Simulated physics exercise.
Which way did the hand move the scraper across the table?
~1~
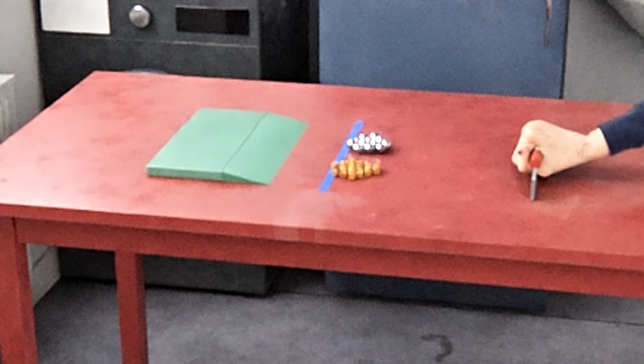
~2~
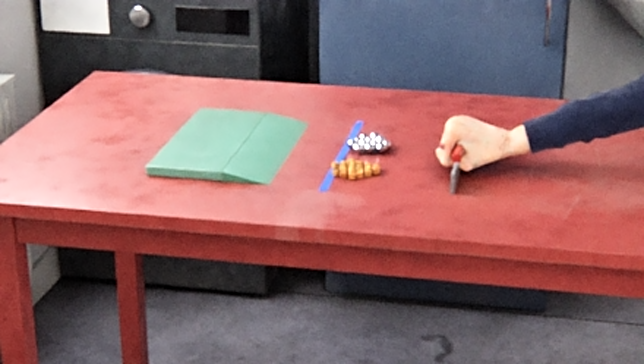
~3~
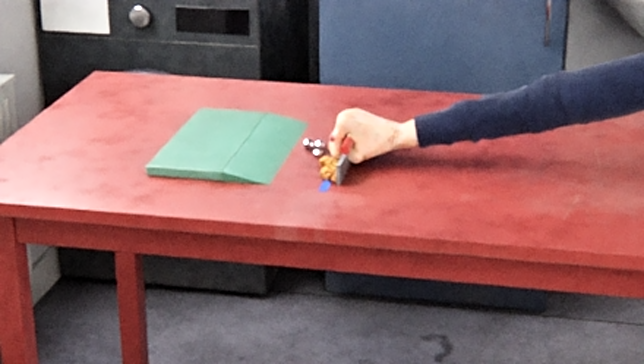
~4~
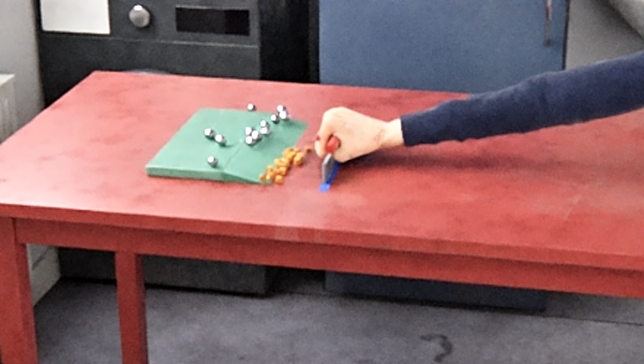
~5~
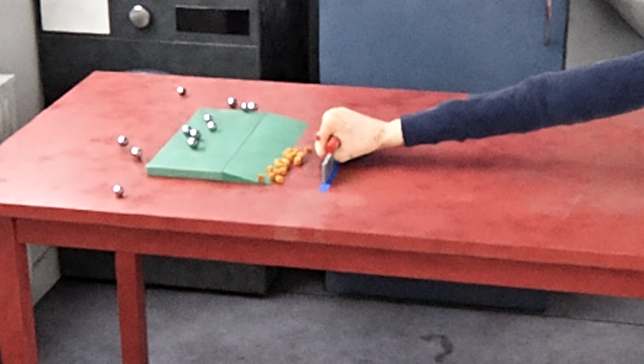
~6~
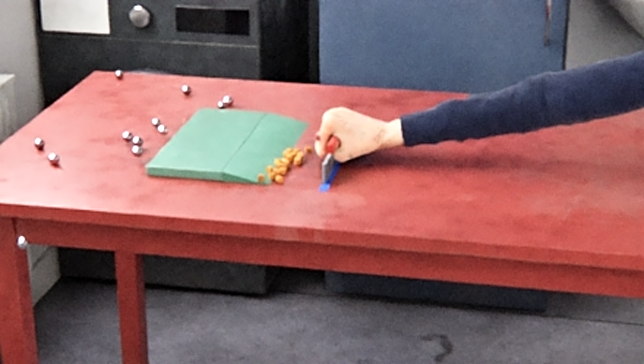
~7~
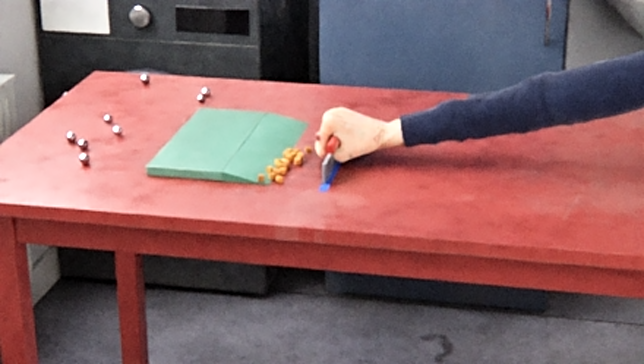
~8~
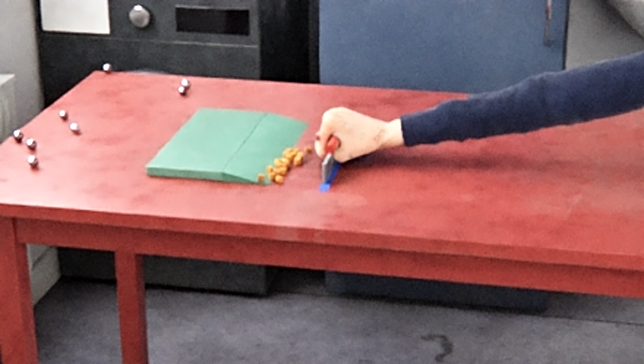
The hand slid the scraper to the left, toward the blue tape and the green slab.
Shiny silver balls rolled over a green slab and scattered across the red table's left side after a hand slid a scraper into two small heaps and stopped at the blue tape, while the orange-brown pieces stayed bunched at the slab's right edge.
